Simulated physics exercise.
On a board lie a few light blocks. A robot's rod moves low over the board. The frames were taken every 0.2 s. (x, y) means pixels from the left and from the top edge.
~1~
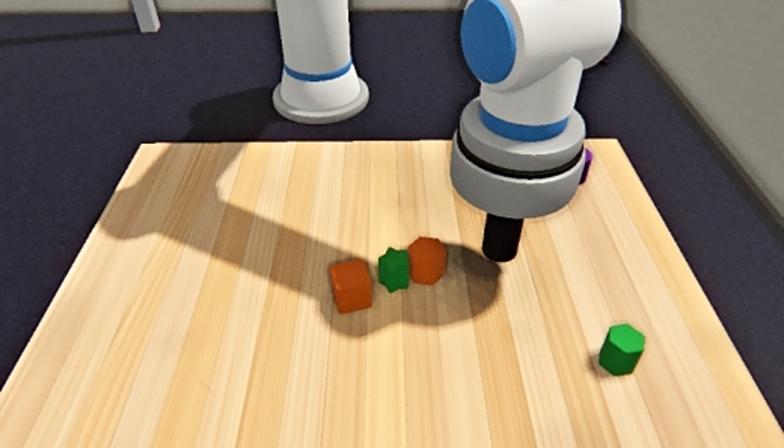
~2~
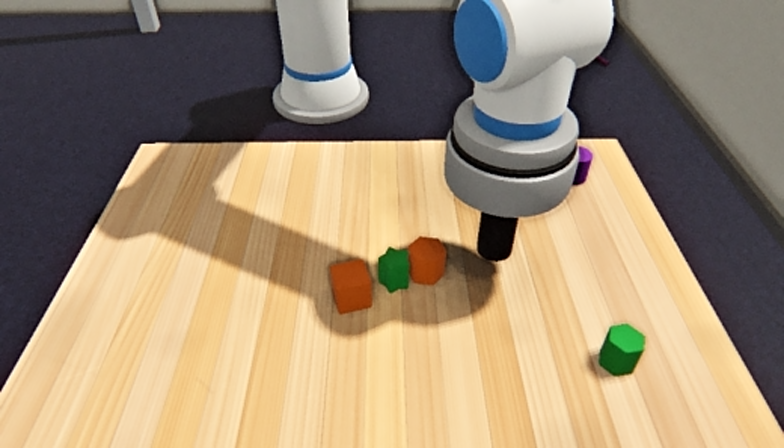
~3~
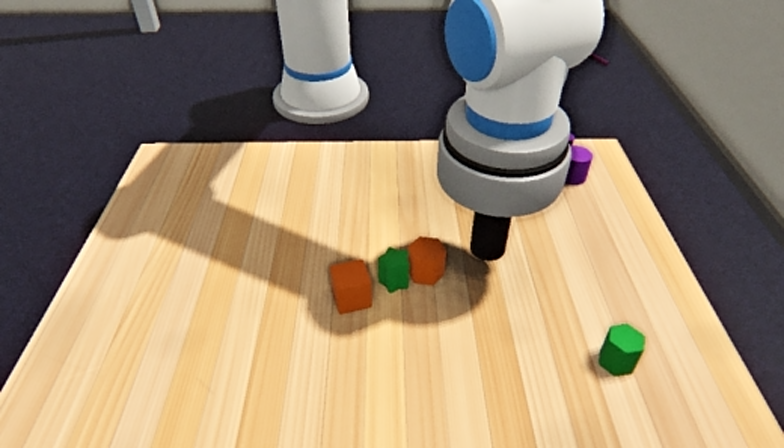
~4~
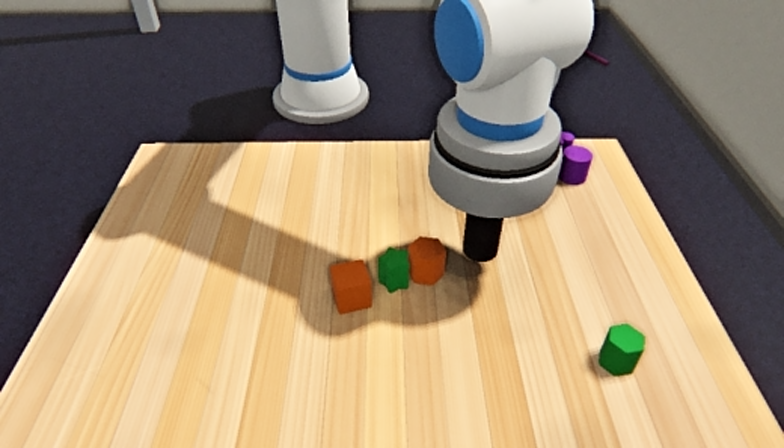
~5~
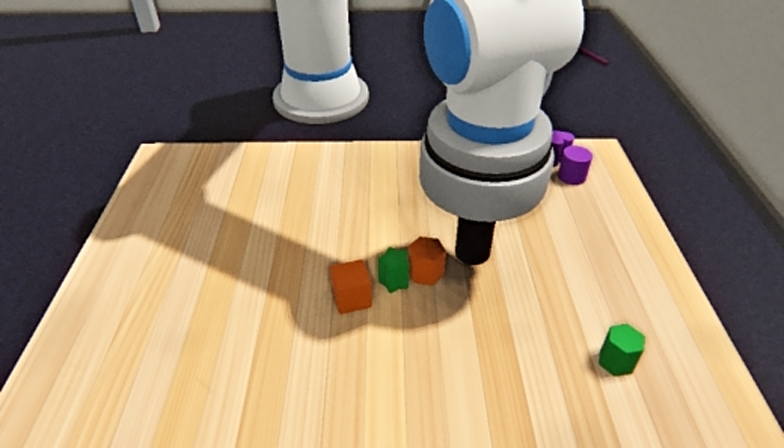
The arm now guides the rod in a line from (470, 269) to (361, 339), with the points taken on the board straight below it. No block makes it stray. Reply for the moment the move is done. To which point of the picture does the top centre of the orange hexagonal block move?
Its top middle will sit at (407, 250).
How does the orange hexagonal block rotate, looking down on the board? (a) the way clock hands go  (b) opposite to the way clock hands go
My answer is option a.
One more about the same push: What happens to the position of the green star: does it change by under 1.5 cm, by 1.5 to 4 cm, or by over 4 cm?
Answer: 1.5 to 4 cm.
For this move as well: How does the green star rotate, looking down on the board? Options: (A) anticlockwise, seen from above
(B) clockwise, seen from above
Correct choice: A.
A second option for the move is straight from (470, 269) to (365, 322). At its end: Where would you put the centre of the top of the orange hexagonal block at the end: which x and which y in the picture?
The point I'd pick in the picture is (400, 248).
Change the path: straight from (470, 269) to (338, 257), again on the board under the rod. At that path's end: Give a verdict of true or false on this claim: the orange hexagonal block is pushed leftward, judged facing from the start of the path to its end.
My answer: True.
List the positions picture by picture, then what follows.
Rod tip (499, 251); block tops, orange four-sided block (350, 274); green star (395, 257); orange hexagonal block (427, 248), in the first frame.
Rod (494, 250); blocks unchanged, in the second frame.
Rod (487, 249); blocks unchanged, in the third frame.
Rod (480, 250); blocks unchanged, in the fourth frame.
Rod (472, 253); orange four-sided block (350, 274); green star (395, 257); orange hexagonal block (427, 248), in the fifth frame.
On the path given first. One third of the way, rod (437, 275); green star (379, 256), turned 20° anticlockwise; orange hexagonal block (409, 250), turned 55° clockwise.
Two thirds of the way, rod (399, 298); green star (375, 255), turned 20° anticlockwise; orange hexagonal block (407, 250), turned 65° clockwise.
At the end, rod (360, 323); orange four-sided block in place; green star (375, 255), turned 20° anticlockwise; orange hexagonal block (407, 250), turned 65° clockwise.
